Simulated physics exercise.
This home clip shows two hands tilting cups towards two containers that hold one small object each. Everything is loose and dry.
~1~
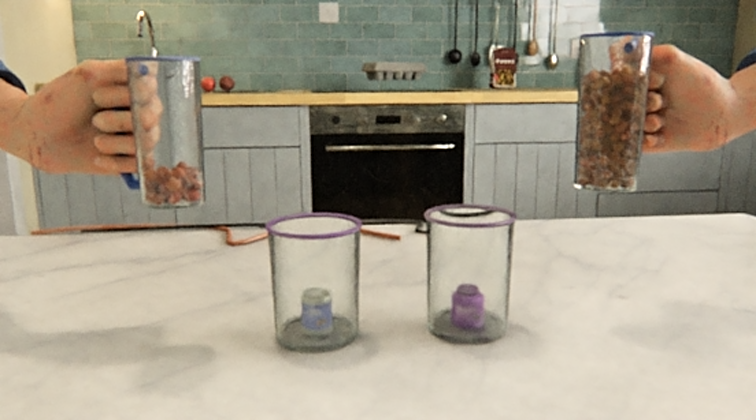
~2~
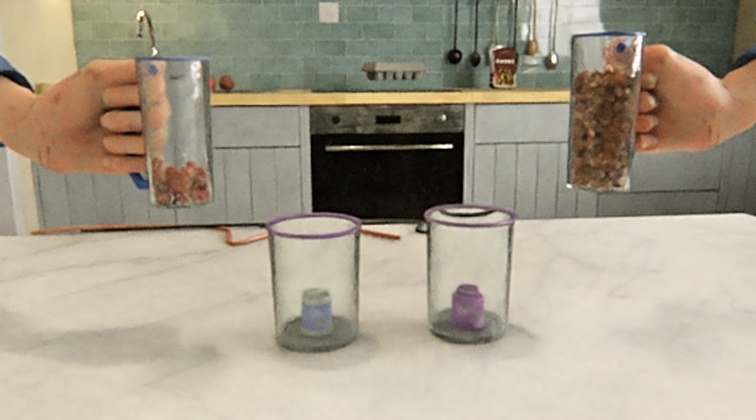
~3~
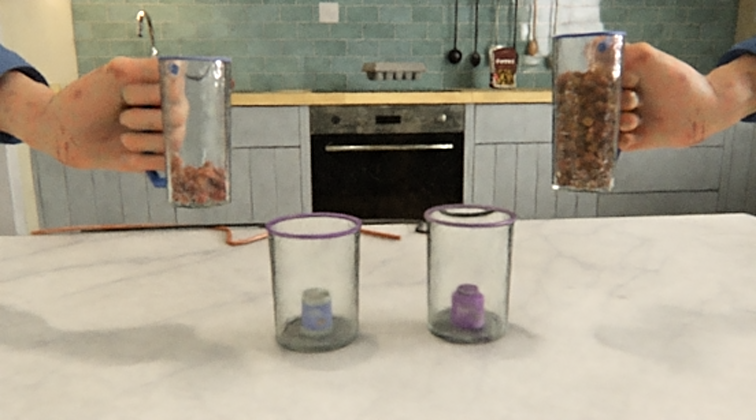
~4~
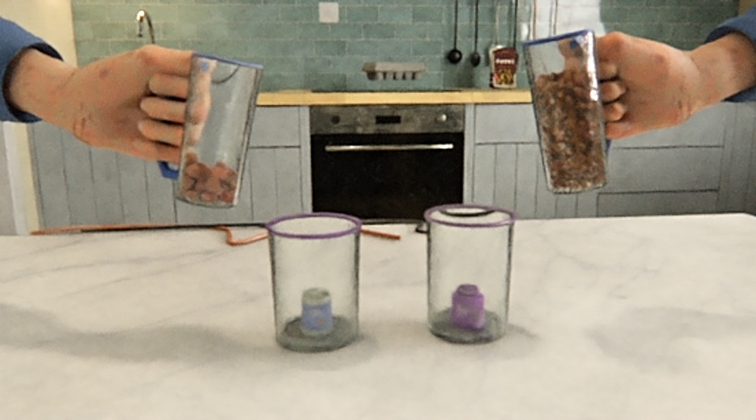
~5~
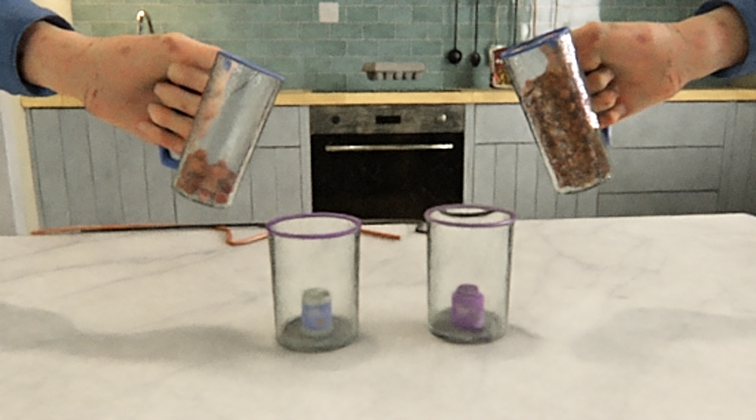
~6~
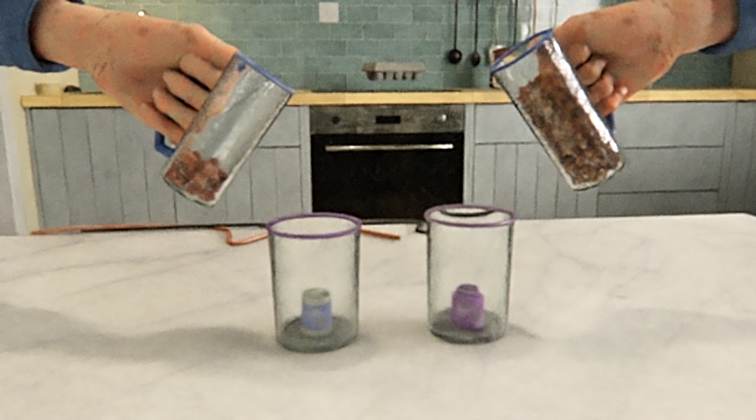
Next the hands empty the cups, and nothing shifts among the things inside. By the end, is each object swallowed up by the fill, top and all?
Left thing: Top not swallowed. Right thing: Swallowed completely.
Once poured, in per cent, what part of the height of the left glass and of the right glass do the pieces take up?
Left near 25, right 60.
Then, 0.32 s past the last view, left glass empty, all of its cupful still in the cup; right glass empty, all of its cupful still in the cup.
Then, 0.72 s past the last view, left glass empty, all of its cupful still in the cup; right glass empty, all of its cupful still in the cup.
Then, 1.16 s past the last view, left glass nearly empty, most of its cupful still in the cup; right glass nearly empty, about two thirds of its cupful still in the cup.
Finally, left glass a quarter full (surface near (317, 305)), nothing beside it; right glass two thirds full (surface near (469, 259)), a scatter of pieces on the table; the left thing is still showing; the right thing is covered.
